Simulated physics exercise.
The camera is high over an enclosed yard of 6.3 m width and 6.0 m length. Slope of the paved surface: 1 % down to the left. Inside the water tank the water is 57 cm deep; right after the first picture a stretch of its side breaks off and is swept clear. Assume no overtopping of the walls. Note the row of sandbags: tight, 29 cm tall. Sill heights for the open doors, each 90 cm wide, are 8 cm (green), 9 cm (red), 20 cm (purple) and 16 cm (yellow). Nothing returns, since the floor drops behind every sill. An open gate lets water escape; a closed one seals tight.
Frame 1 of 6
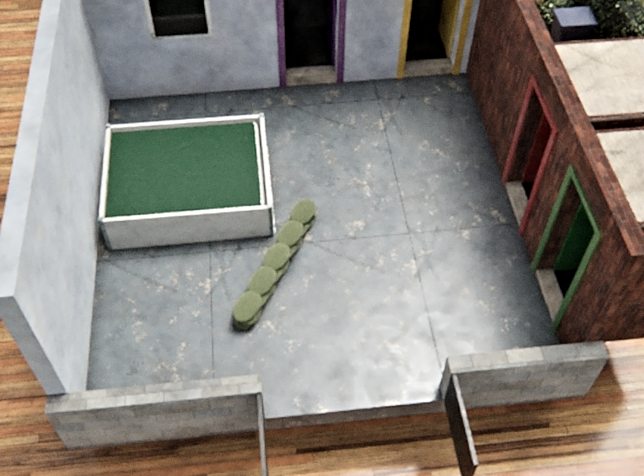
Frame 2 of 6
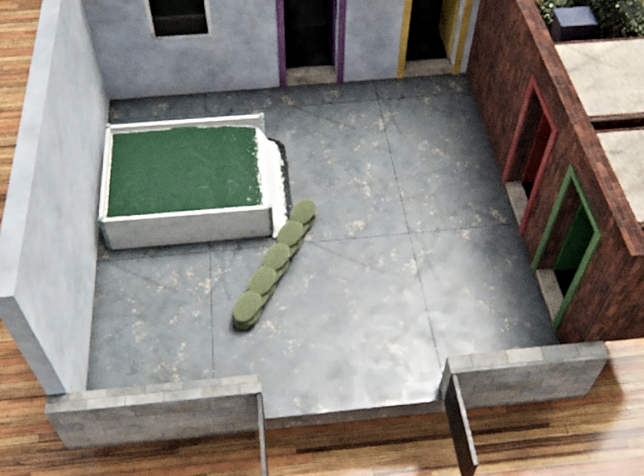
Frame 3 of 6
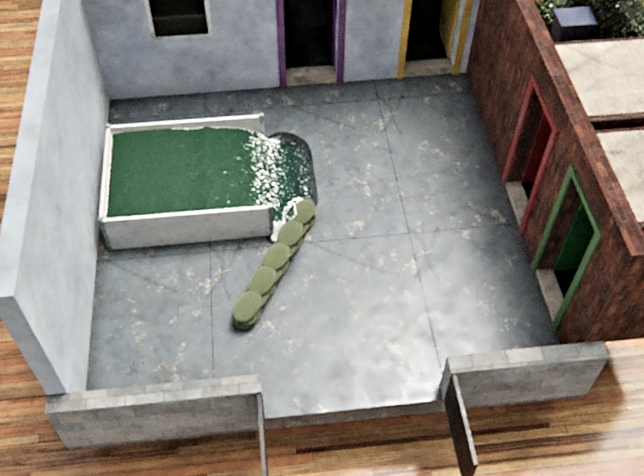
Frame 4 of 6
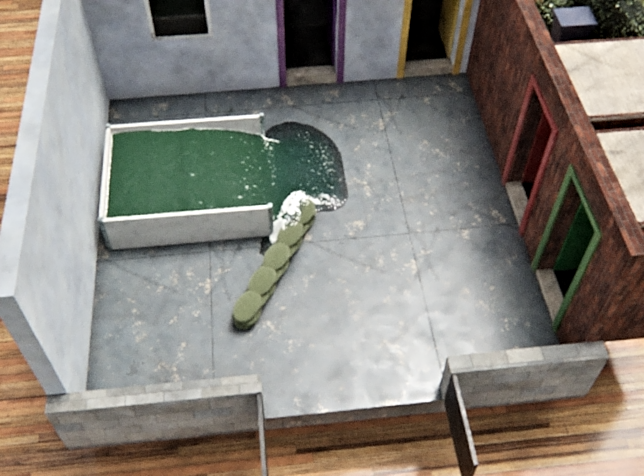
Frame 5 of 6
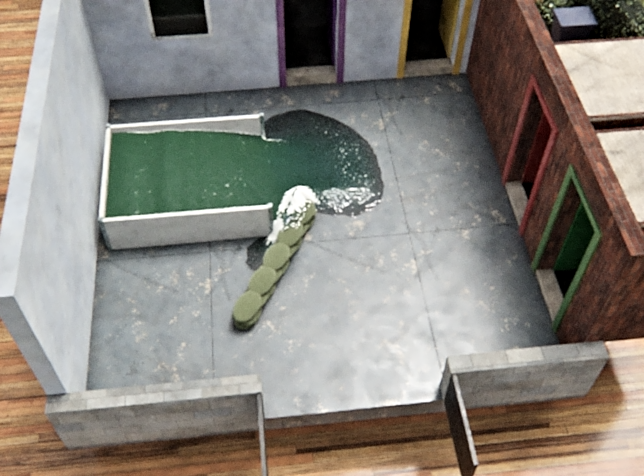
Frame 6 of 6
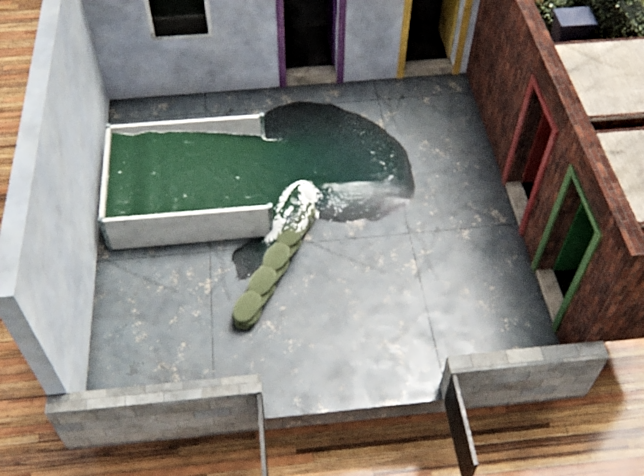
At first, a white-walled tank of green water sits still in a grey walled yard beside a slanting row of sandbags. Its right side gives way, and water pours out, foaming against the upper end of the row. The dark pool then spreads rightward across the paving, while some water curls round behind the bags.
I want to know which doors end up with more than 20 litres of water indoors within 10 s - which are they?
My prediction: Green door: Lags behind the figure, red door: Outstrips the figure, purple door: Lags behind the figure, yellow door: Outstrips the figure.
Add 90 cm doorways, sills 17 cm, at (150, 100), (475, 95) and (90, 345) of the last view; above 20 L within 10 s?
The first one doesn't reach it, the second one exceeds it, and the third one doesn't reach it.
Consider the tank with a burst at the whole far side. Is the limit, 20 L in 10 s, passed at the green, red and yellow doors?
So green ends up short of it, red short of it, yellow short of it.
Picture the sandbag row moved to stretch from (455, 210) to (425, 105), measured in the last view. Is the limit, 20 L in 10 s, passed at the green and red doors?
At the green door the limit is exceeded, and at the red door it is not reached.
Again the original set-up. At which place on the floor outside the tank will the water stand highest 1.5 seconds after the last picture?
In the final picture, near (465, 76).
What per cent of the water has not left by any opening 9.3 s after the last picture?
86 %.
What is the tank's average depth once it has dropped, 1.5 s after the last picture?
The average depth is around 25 cm.
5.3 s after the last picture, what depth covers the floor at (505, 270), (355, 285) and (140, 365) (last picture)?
6, 3, 3 cm.
Then, 0.7 s after the last picture water covers 35 % of the floor and is deepest (40 cm) near (290, 224); green door not reached, red door not reached, purple door 2 cm at the sill, 0 L in, yellow door not reached.
Then, 1.5 s after the last picture water covers 50 % of the floor and is deepest (50 cm) near (465, 76); green door not reached, red door 16 cm at the sill, 7 L in, purple door 6 cm at the sill, 0 L in, yellow door 18 cm at the sill, 0 L in.
Then, 2.8 s after the last picture water covers 55 % of the floor and is deepest (26 cm) near (445, 77); green door 6 cm at the sill, 0 L in, red door 15 cm at the sill, 39 L in, purple door 11 cm at the sill, 0 L in, yellow door 26 cm at the sill, 43 L in.
Then, 5.3 s after the last picture water covers 80 % of the floor and is deepest (14 cm) near (290, 224); green door 5 cm at the sill, 0 L in, red door 8 cm at the sill, 54 L in, purple door 10 cm at the sill, 0 L in, yellow door 8 cm at the sill, 68 L in.
Then, 9.3 s after the last picture water covers 95 % of the floor and is deepest (12 cm) near (107, 140); green door 6 cm at the sill, 1 L in, red door 4 cm at the sill, 54 L in, purple door 6 cm at the sill, 0 L in, yellow door 4 cm at the sill, 68 L in.
